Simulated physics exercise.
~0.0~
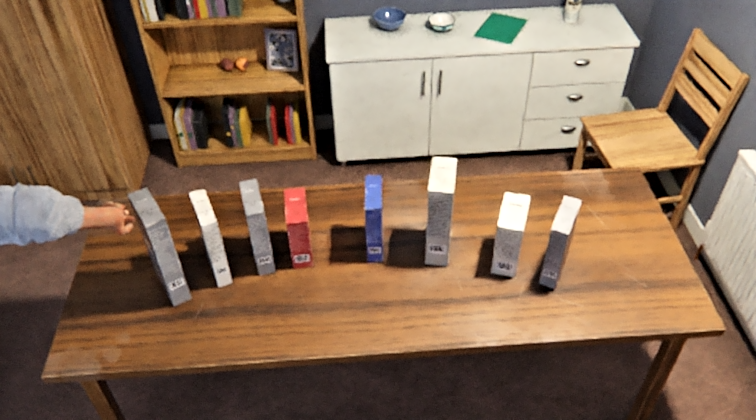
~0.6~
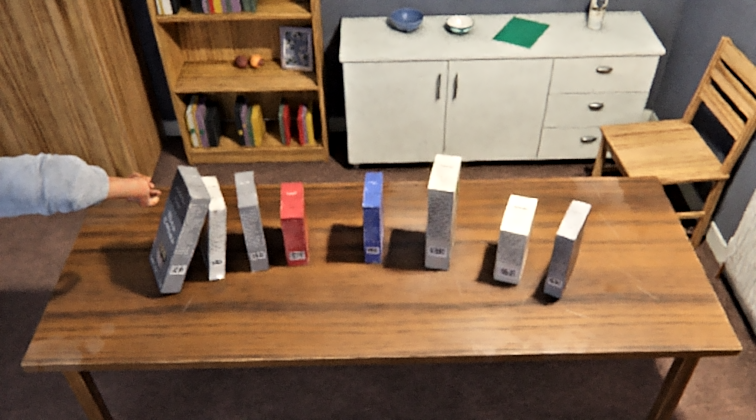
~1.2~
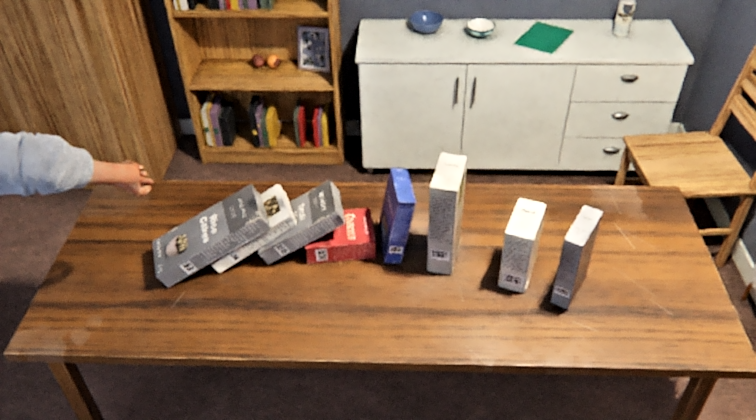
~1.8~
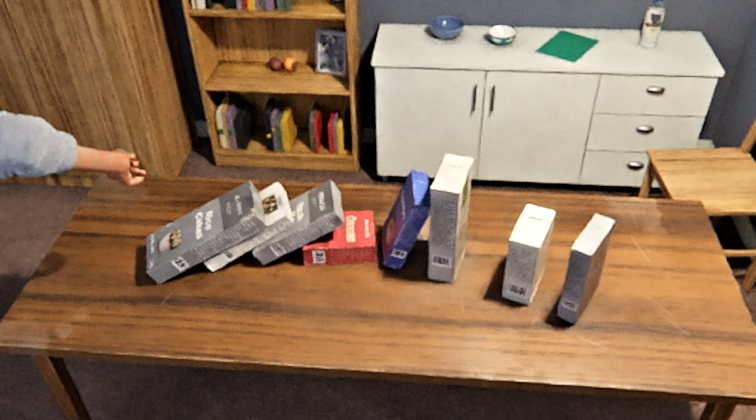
A hand in a pale blue sleeve reaches in from the left toward eight upright boxes lined across a wooden table, seen from above in a room with a bookshelf, a white cabinet and a chair behind. The grey box at the left end tips rightward into its white neighbour. That one and the next grey box topple in turn, and the red box goes down flat. The blue box then tilts right and ends up leaning against the tall pale box, which stays upright with the two beyond it, while the hand stays back at the left.
